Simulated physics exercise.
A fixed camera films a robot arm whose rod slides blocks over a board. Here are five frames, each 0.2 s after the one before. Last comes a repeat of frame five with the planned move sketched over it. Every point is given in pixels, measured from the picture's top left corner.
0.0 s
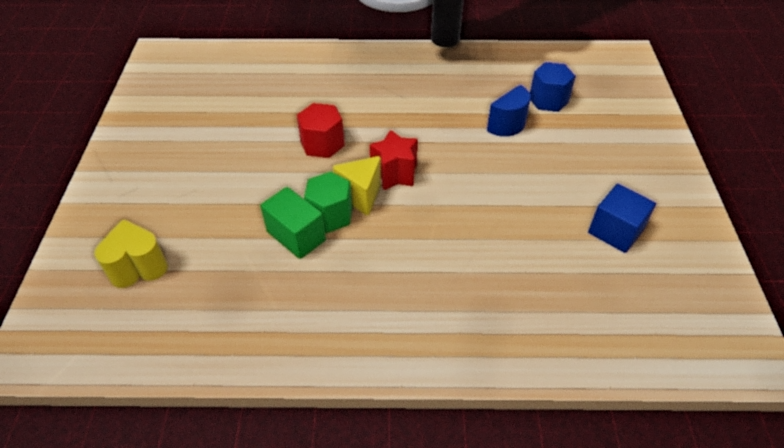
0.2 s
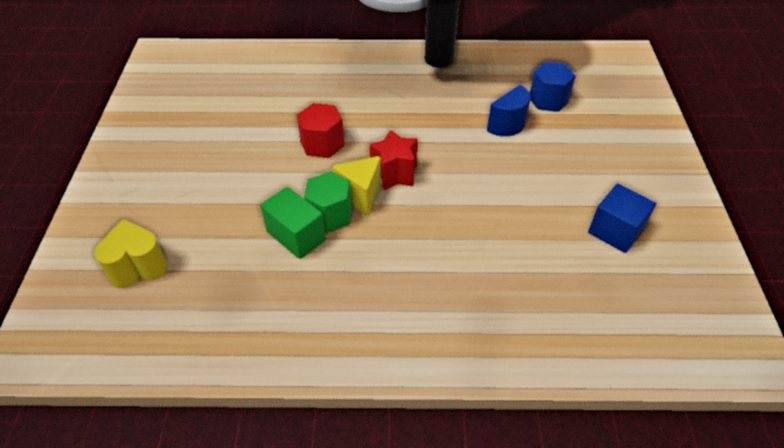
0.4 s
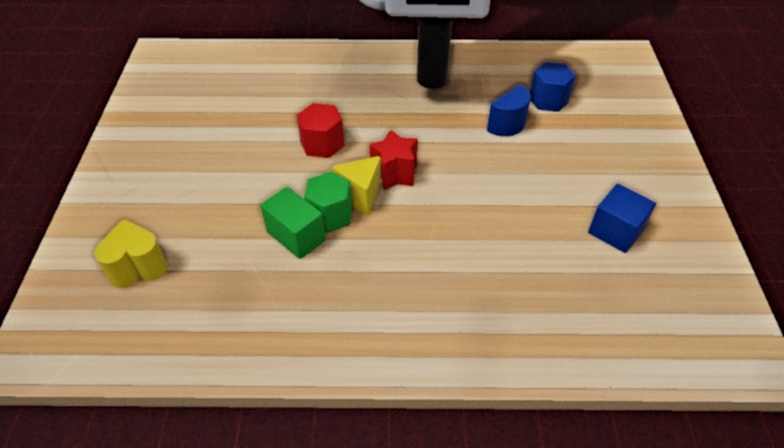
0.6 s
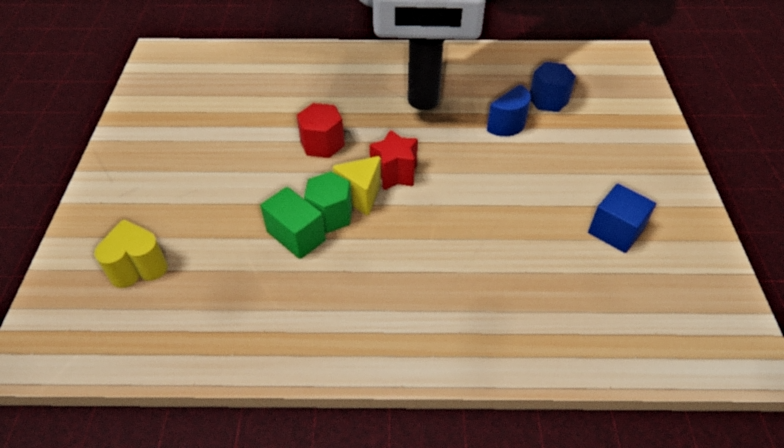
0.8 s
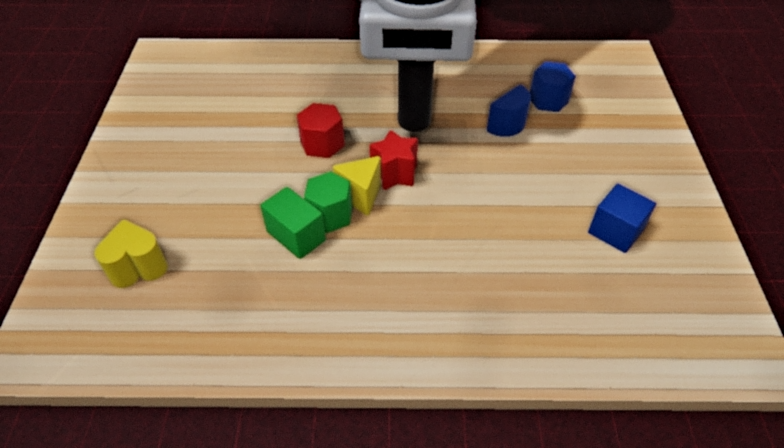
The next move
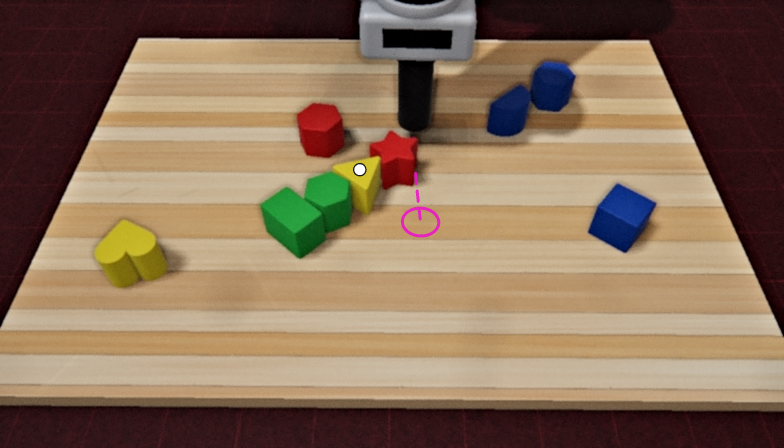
A black rod moves down the board toward the red star while the blocks stay still.
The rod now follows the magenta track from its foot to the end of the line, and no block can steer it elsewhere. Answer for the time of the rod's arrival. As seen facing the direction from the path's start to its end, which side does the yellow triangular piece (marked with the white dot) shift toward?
It is pushed towards the right-hand side.
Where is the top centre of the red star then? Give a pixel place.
Expect it around (384, 191).
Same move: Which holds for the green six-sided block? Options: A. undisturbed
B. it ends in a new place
Correct choice: B.
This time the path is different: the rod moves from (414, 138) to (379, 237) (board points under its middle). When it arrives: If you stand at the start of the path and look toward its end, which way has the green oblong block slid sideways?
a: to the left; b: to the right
b.
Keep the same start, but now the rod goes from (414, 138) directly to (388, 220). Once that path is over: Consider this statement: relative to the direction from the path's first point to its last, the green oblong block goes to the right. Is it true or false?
The statement is true.
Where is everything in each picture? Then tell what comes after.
In the first picture, rod tip (445, 40); block tops, green oblong block (291, 208); green six-sided block (327, 188); yellow triangular piece (360, 170); red star (395, 146).
In the second picture, rod (439, 60); blocks unchanged.
In the third picture, rod (432, 80); blocks unchanged.
In the fourth picture, rod (423, 101); blocks unchanged.
In the fifth picture, rod (414, 122); green oblong block (291, 208); green six-sided block (327, 188); yellow triangular piece (360, 170); red star (395, 146).
Path on the board, in a line from (414, 138) to (421, 222); the dot is on the yellow triangular piece.
The first path, step by step. One third of the way, rod (415, 148); red star (392, 154), turned 15° clockwise.
Two thirds of the way, rod (418, 176); green oblong block (277, 215); green six-sided block (312, 195); yellow triangular piece (346, 179); red star (385, 176), turned 40° clockwise.
At the end, rod (421, 206); green oblong block (275, 216); green six-sided block (310, 195); yellow triangular piece (345, 180); red star (384, 191), turned 70° clockwise.
